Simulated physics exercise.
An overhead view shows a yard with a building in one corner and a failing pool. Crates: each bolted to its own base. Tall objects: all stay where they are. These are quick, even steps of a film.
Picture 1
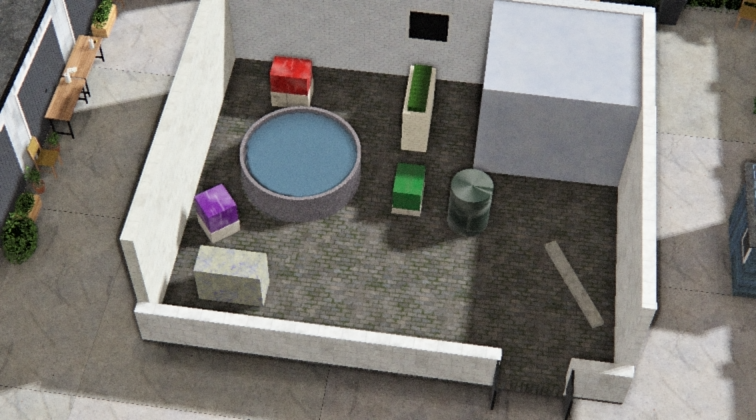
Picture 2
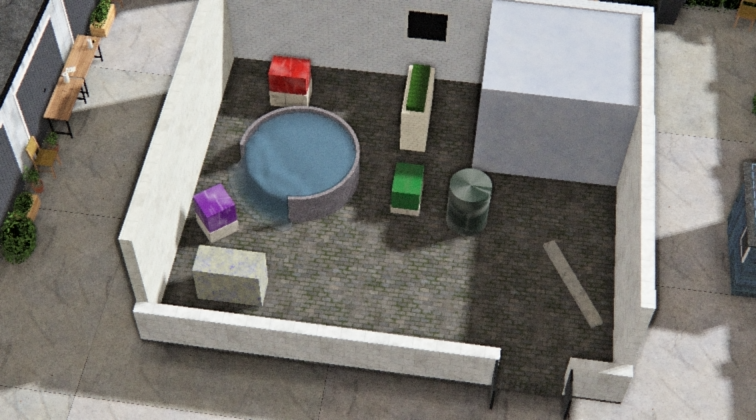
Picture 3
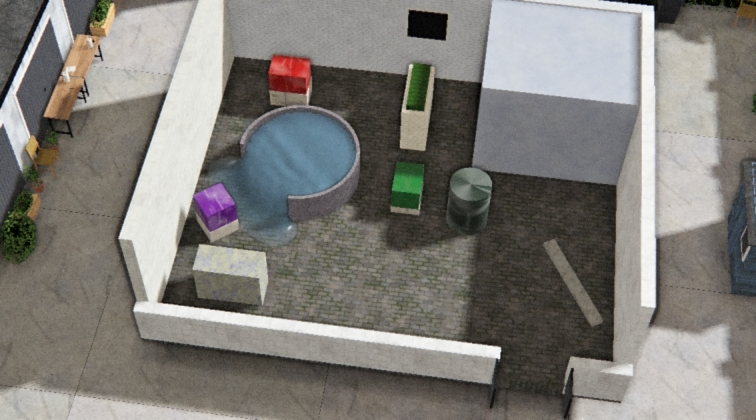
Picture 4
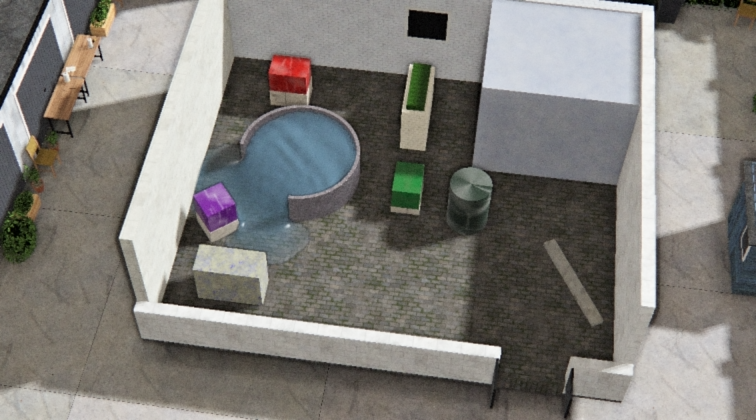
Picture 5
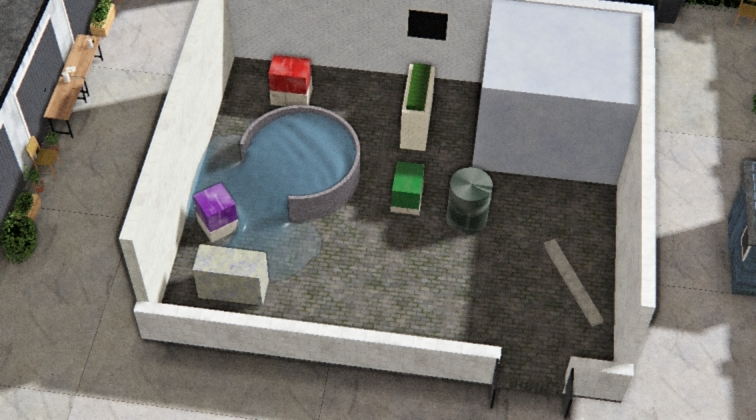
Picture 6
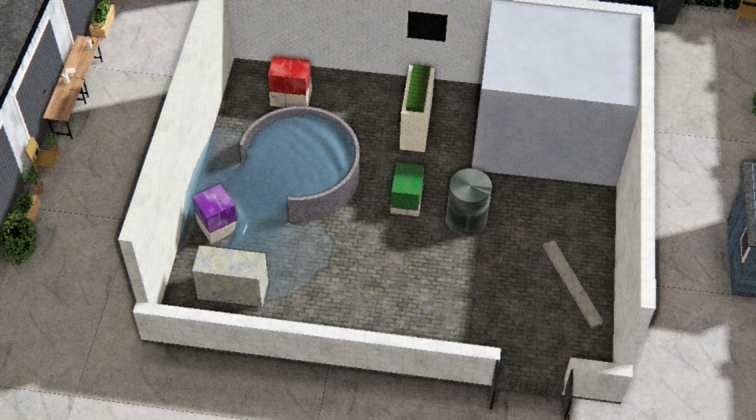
In a walled yard seen from above, a round pool stands full of still water near red, purple and green-topped boxes. Its lower-left wall opens and water pours out across the paving, surrounding the purple box and reaching the left wall, then spreads down around the pale block.
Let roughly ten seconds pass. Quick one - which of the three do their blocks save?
Purple crate wet, red crate saved, green crate saved.
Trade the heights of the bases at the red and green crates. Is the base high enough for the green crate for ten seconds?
Result: The green crate is untouched.
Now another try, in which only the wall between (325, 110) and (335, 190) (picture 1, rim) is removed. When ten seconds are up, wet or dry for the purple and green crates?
The purple crate is untouched; the green crate is reached.
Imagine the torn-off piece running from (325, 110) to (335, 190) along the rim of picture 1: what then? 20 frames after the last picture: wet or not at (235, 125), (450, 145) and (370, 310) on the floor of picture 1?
Taking them in turn, I get left untouched, then sodden, then sodden.
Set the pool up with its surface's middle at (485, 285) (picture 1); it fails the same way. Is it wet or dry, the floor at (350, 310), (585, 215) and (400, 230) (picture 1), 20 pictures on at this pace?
First drenched; next unwetted; last unwetted.
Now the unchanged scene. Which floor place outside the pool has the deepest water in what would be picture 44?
I would choose the pixel (610, 348).
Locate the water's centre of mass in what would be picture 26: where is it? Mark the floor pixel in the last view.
Near (272, 210).
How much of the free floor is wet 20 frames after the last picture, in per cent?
That should be about 50 %.
A moment on, water covers 15 % of the floor; the purple crate water round its plinth, the red crate not reached, the green crate not reached.
Next, water covers 30 % of the floor; the purple crate water round its plinth, the red crate water round its plinth, the green crate not reached.
Then, water covers 50 % of the floor; the purple crate water round its plinth, the red crate water round its plinth, the green crate water round its plinth.
Later, water covers 80 % of the floor; the purple crate water round its plinth, the red crate water round its plinth, the green crate water round its plinth.
In the end, water covers 100 % of the floor; the purple crate was topped, the red crate stayed above the water, the green crate stayed above the water.
